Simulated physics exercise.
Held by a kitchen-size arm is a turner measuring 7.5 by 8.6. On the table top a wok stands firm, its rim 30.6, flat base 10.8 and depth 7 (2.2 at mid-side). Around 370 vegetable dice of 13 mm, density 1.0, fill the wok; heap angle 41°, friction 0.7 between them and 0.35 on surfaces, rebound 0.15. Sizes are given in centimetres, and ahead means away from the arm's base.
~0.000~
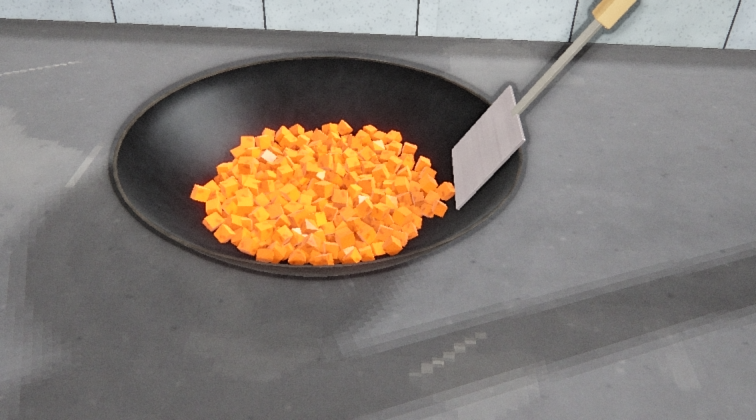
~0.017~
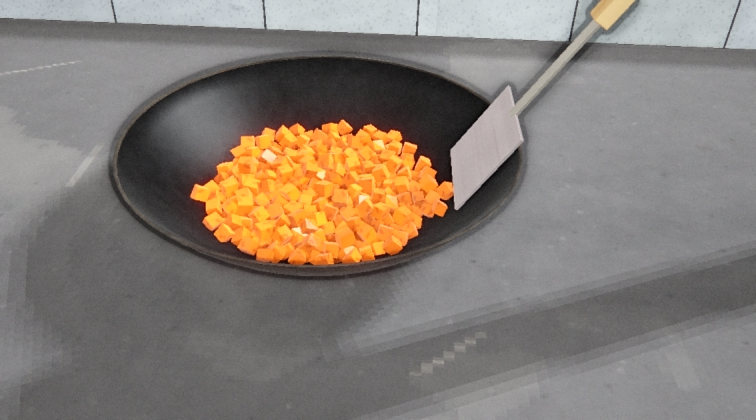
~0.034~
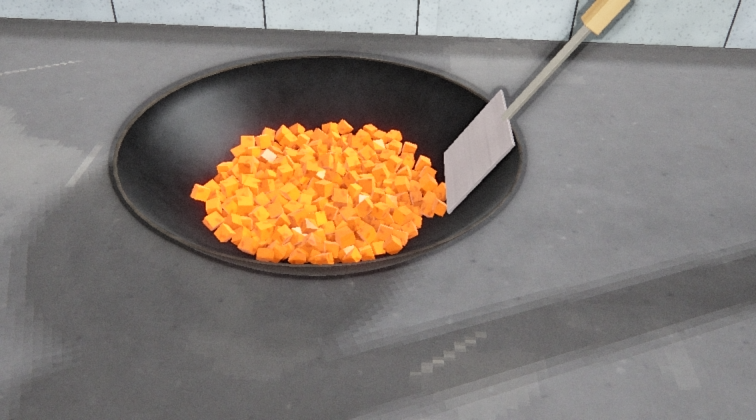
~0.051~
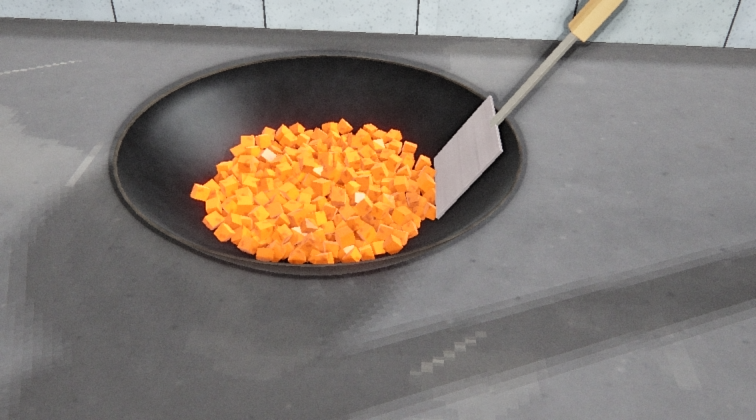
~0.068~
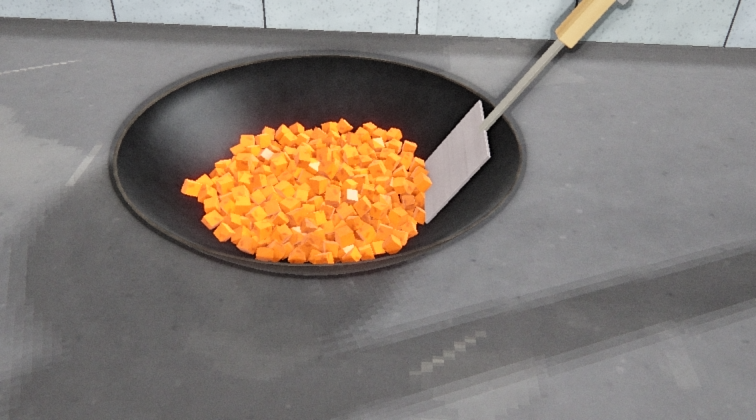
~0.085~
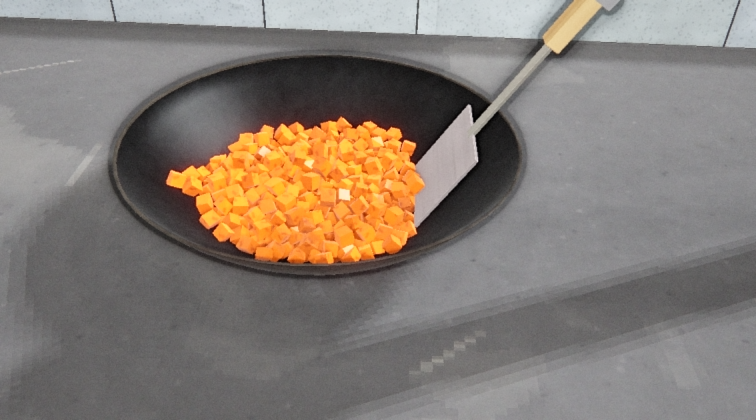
To begin with, a flat metal turner rests at the right side of a black wok holding a heap of orange vegetable dice. The turner then slides left and slightly down against the heap, pushing the dice a short way left, and the pile's left edge creeps outward along the wok.
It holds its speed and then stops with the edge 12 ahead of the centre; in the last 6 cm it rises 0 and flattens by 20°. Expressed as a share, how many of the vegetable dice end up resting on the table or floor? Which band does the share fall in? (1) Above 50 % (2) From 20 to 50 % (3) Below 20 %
2.
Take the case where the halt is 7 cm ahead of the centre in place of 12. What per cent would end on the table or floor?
In that case around 15 per cent.
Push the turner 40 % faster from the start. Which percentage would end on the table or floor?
I'd say close to 45 per cent.
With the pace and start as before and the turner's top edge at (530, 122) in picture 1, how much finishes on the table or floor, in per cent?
Around 35 percent ends up on the table or floor.
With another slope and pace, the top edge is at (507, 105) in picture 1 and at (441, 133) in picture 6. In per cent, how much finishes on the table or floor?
Some 50 per cent.
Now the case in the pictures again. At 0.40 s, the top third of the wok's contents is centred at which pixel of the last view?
Near (171, 128).
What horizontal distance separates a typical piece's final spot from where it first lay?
It comes to some 12 cm.
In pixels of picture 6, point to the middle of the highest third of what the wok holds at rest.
(173, 136).
By 0.24 s, sloping 57°, highest piece 8 above the table; 368 in the wok.
By 0.40 s, sloping 53°, highest piece 10 above the table; 337 in the wok, 3 on the table or floor, 28 on the blade or in flight.
By 0.68 s, sloping 37°, highest piece 9 above the table; 235 in the wok, 128 on the table or floor, 5 on the blade or in flight.
By 1.73 s, sloping 37°, highest piece 9 above the table; 234 in the wok, 134 on the table or floor.
Final count, 234 in the wok, 134 on the table or floor. That is 36 % on the table or floor.
